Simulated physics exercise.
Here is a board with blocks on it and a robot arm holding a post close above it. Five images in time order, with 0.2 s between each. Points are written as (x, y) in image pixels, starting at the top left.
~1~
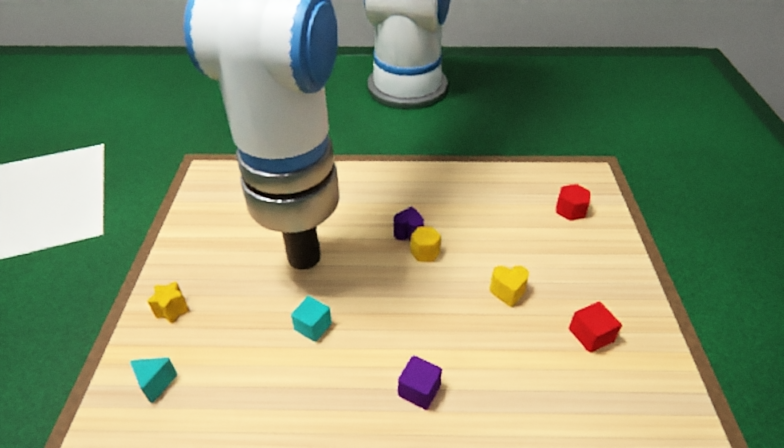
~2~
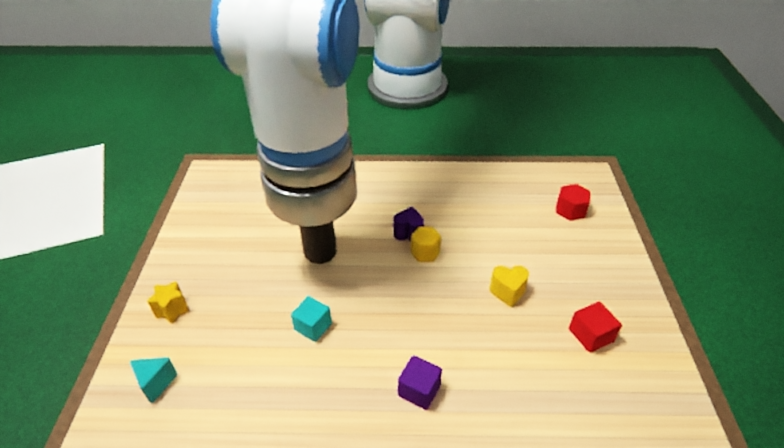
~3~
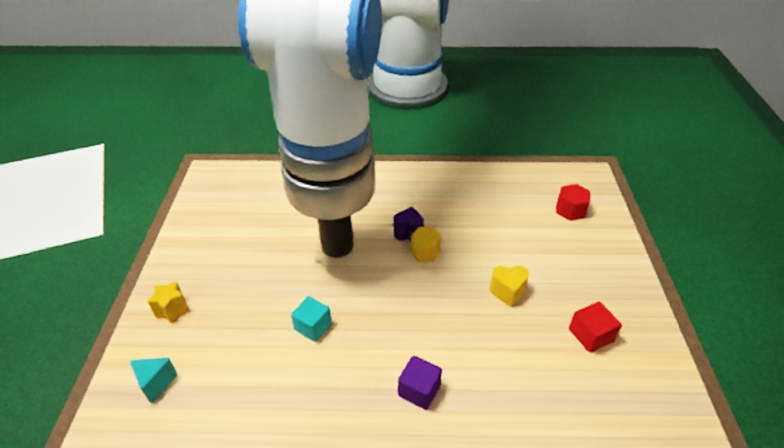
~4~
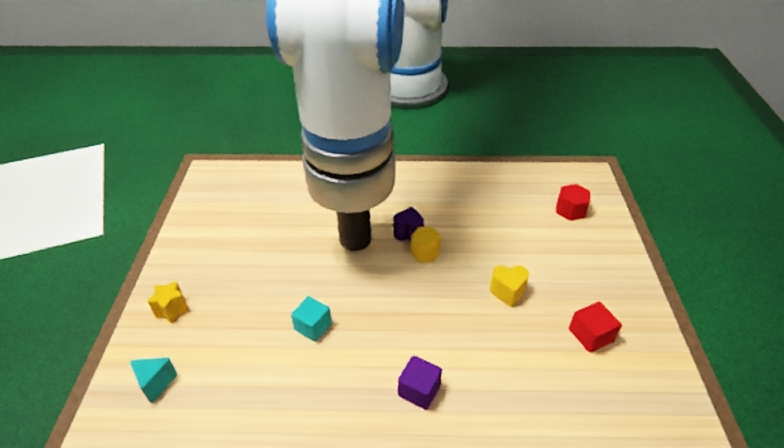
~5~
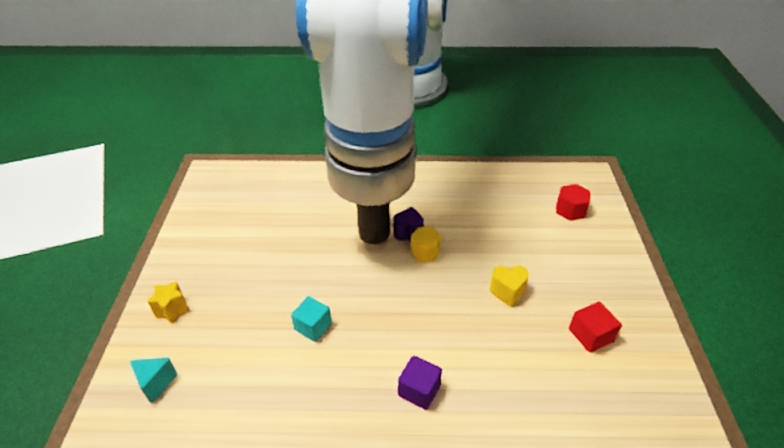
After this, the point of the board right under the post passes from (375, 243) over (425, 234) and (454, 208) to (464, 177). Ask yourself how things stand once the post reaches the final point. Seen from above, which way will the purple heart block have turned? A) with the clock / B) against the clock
Choice A: With the clock.
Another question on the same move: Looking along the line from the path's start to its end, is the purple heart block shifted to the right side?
Yes.
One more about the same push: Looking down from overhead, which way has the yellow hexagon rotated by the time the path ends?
Clockwise rotation.
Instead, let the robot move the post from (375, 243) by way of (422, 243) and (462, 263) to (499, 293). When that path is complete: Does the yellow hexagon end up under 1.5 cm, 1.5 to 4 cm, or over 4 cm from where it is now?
Of the three bands, it's over 4 cm.
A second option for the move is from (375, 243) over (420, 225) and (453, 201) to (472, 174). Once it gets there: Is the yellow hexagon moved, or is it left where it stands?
That block is going to be left alone.
What follows on the original path. One third of the way, post at (427, 224); purple heart block at (454, 205), turned 20° anticlockwise; yellow hexagon at (437, 237), turned 45° clockwise.
Two thirds of the way, post at (455, 198); purple heart block at (485, 189), turned 35° clockwise; yellow hexagon at (437, 237), turned 45° clockwise.
At the end, post at (465, 168); purple heart block at (487, 186), turned 65° clockwise; yellow hexagon at (437, 237), turned 45° clockwise.
